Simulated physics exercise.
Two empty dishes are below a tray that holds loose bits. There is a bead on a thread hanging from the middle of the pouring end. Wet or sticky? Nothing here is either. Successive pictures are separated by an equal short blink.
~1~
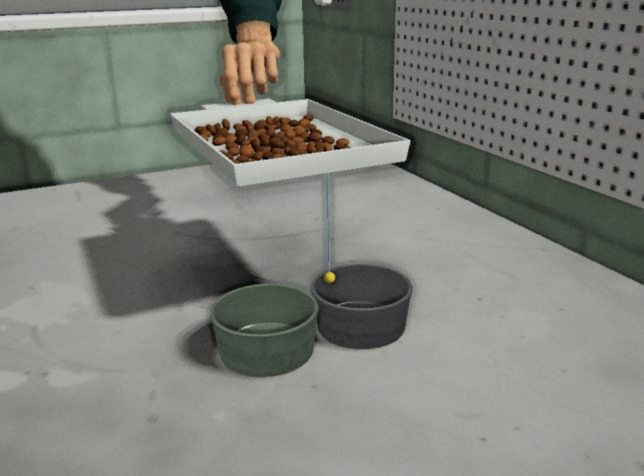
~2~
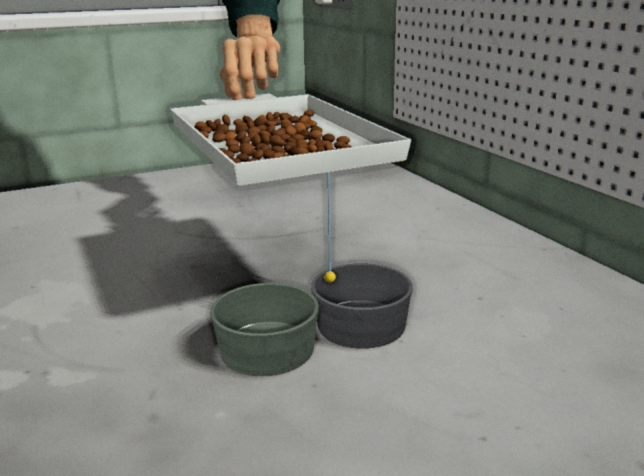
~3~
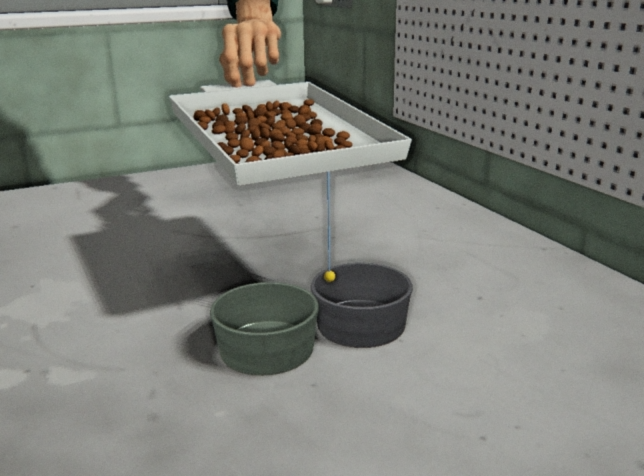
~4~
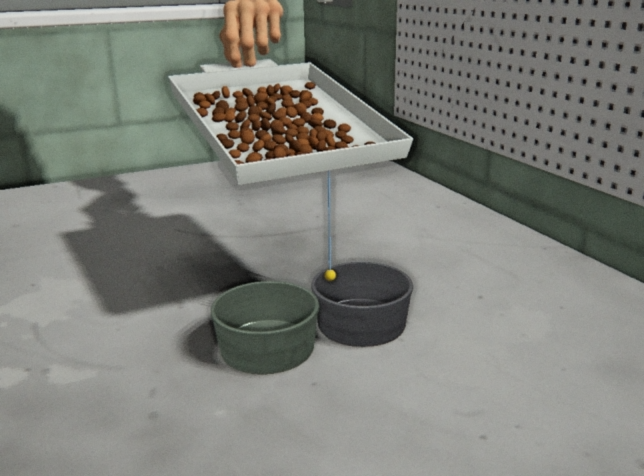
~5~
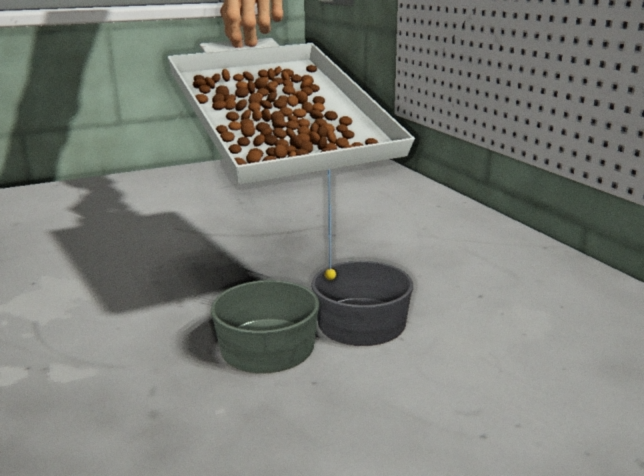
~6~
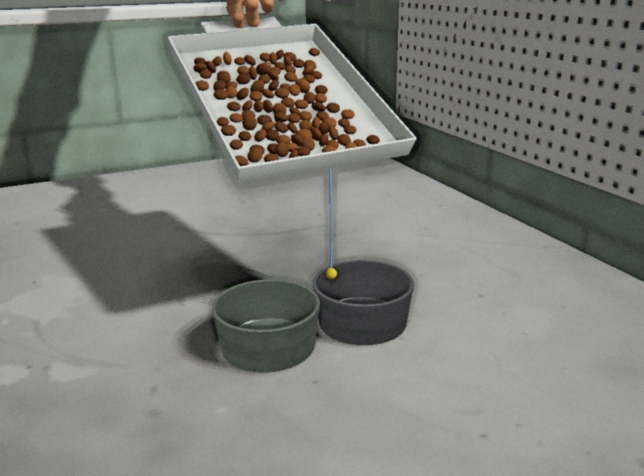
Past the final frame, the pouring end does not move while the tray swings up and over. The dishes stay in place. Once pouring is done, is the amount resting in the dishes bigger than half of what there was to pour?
No, it is under half.
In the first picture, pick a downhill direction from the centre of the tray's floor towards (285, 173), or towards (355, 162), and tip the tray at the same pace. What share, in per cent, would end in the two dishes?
Lab note: Try 1 = 40 %, try 2 = 30 %.
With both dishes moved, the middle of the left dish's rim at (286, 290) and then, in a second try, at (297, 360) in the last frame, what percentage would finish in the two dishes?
Respectively 0 % and 40 %.
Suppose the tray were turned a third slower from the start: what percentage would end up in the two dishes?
Result: About 20 per cent.
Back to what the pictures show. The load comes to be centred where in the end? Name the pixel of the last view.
I'd put the middle somewhere around (355, 382).
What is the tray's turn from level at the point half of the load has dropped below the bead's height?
It's turned some 105 degrees by then.
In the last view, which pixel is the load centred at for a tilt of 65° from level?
The load is centred around (310, 133).
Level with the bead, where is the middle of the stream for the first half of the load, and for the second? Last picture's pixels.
First roughly (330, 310), then roughly (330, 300).
Soon after the last picture, tray tipped steeply; all on the tray.
A little later, tray tipped past a quarter turn; about a third on the tray; a stray few in the left dish; about half outside both; about a quarter in the air.
Later still, tray tipped past a quarter turn; a small part in the left dish; a stray few in the right dish; most outside both.
At rest, tray tipped past a quarter turn; a small part in the left dish; a stray few in the right dish; most outside both.
